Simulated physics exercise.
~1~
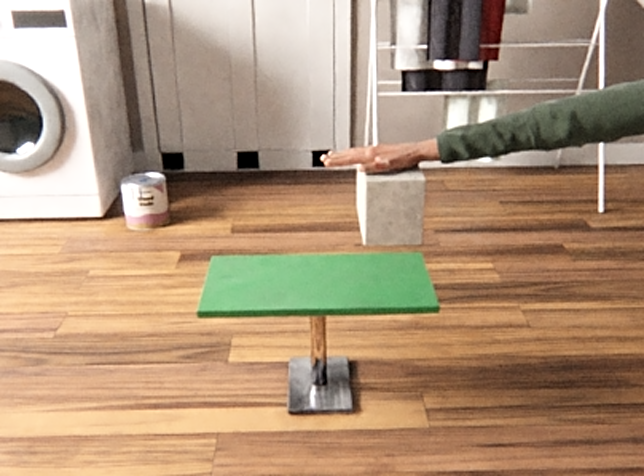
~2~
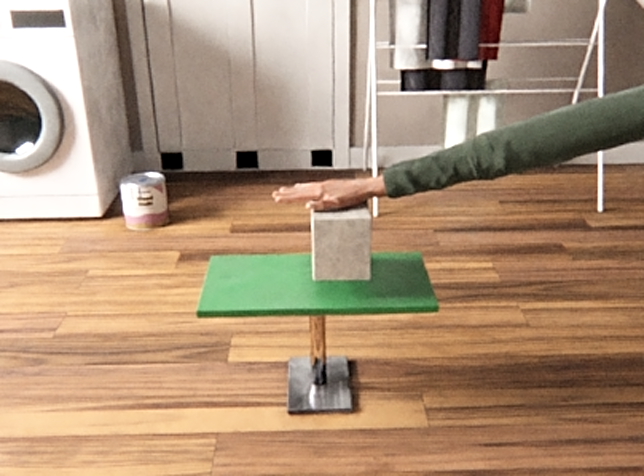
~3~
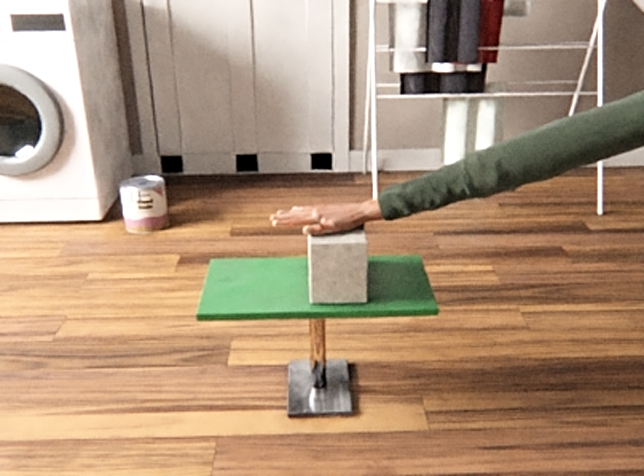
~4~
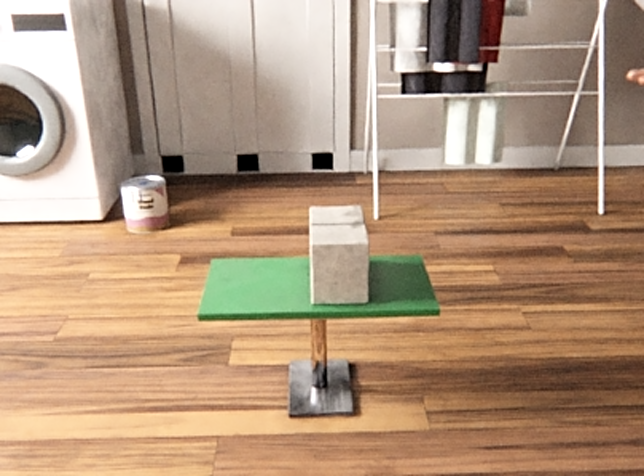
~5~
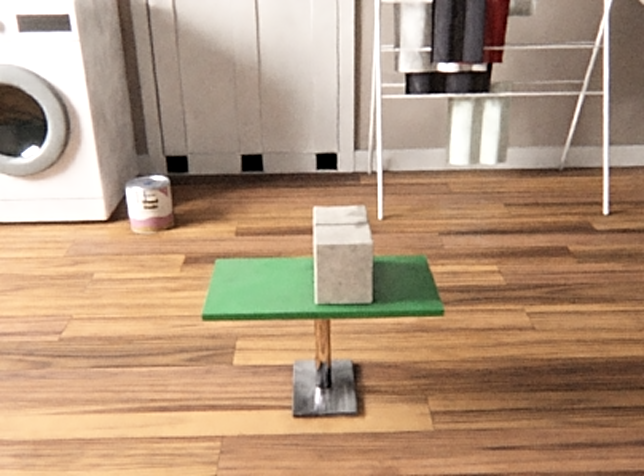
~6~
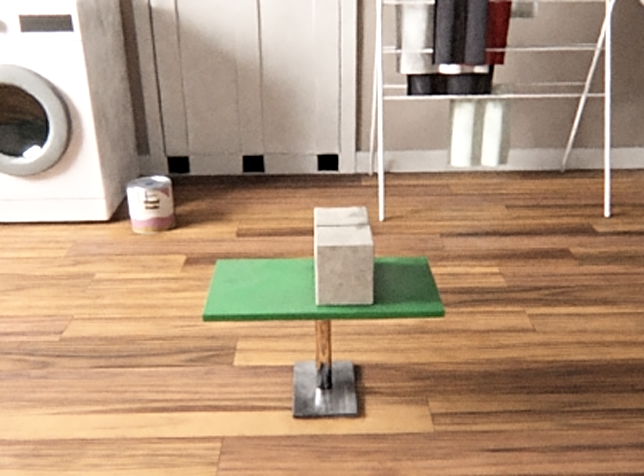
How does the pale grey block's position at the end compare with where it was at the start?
At the start the block was beyond the green table and toward its right side, with the hand on top of it. By the end it was lower and further left, resting by itself near the middle of the tabletop.
